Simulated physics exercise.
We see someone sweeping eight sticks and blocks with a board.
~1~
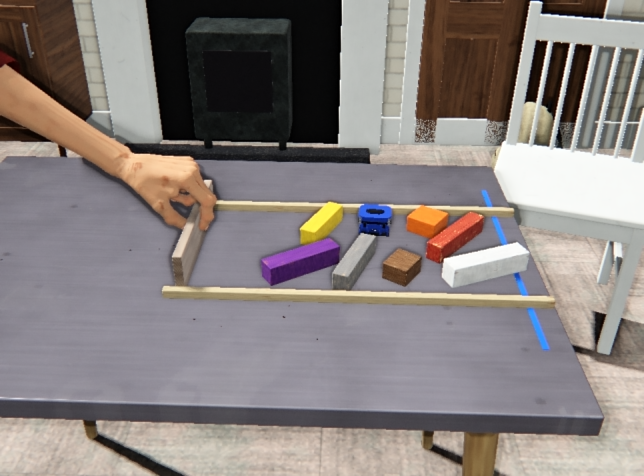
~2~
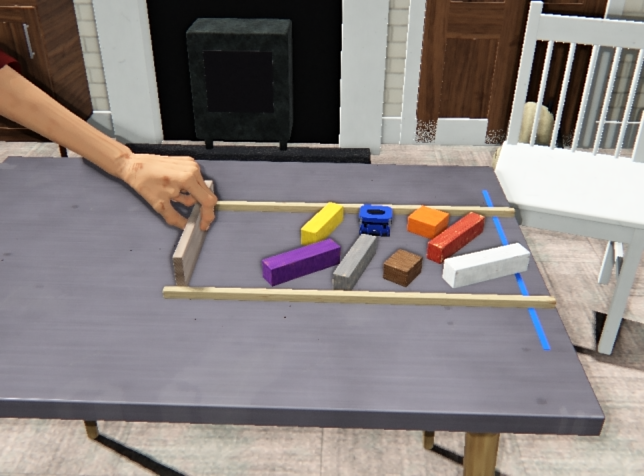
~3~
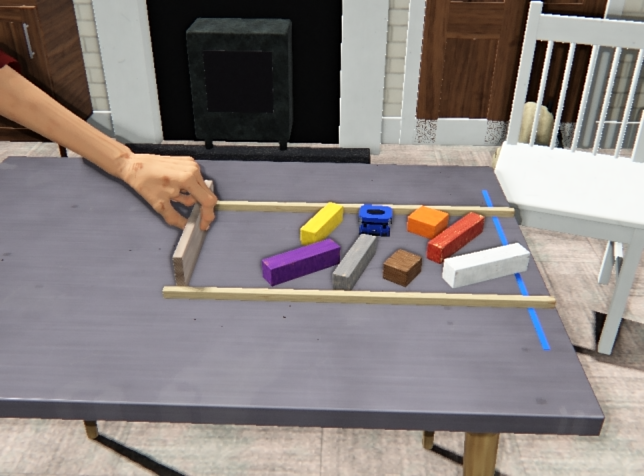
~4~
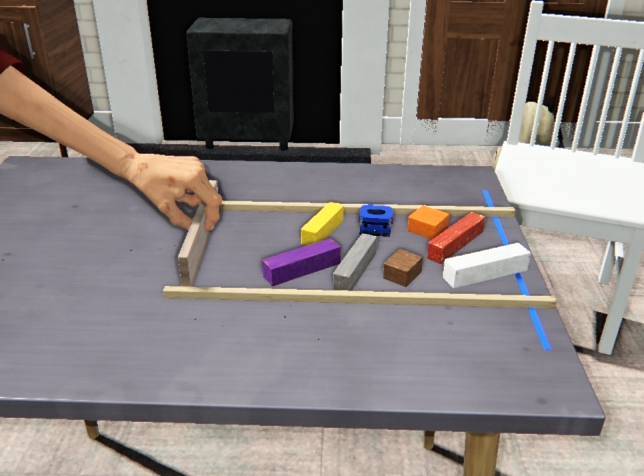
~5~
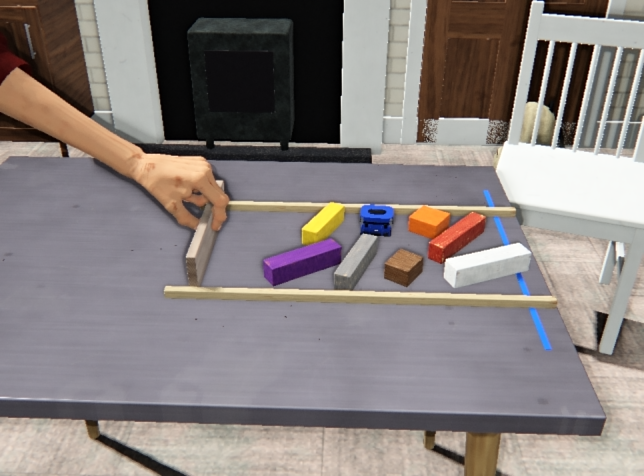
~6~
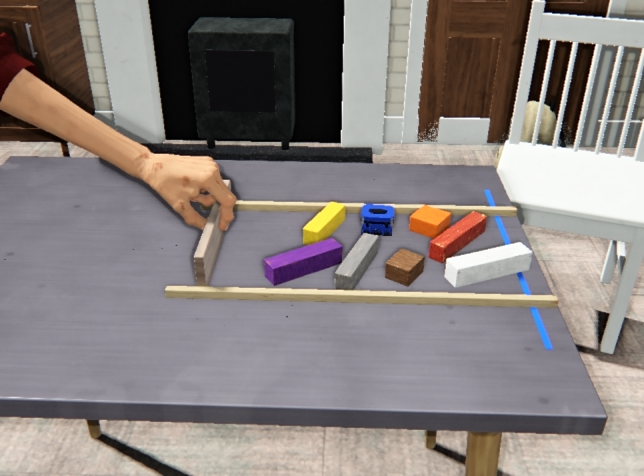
At the start, a hand holds a board upright at the left end of two thin rails on a dark table, with eight colourful sticks and blocks lying to its right. The board barely moves at first, then the hand slides it slightly rightward, while the pieces stay in place, untouched.
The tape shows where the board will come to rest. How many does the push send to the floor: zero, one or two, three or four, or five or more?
The number that fall off is five or more.
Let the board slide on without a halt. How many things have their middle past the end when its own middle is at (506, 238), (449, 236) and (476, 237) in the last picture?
Place by place, 6, 0 and 3.
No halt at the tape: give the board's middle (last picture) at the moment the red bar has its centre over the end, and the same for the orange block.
About (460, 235), and (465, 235) for the other.
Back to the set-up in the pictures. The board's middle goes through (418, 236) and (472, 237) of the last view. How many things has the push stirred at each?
The counts are 8 and 8.
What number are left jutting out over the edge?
It comes to 1.
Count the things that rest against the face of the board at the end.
It touches 2.
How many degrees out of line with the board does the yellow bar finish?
Some 0 degrees.
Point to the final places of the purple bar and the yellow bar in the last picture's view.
First (539, 260), then (513, 228).
Early on, none off yet; white bar at rest near (489, 264); red bar at rest near (459, 236); orange block at rest near (430, 222).
A while later, none off yet; white bar travelled a little near (527, 269); red bar travelled a little near (494, 241); orange block travelled well along near (478, 218).
Finally, the number that fall off is five or more; lost, grey bar, blue case, brown block, orange block, red bar and white bar.
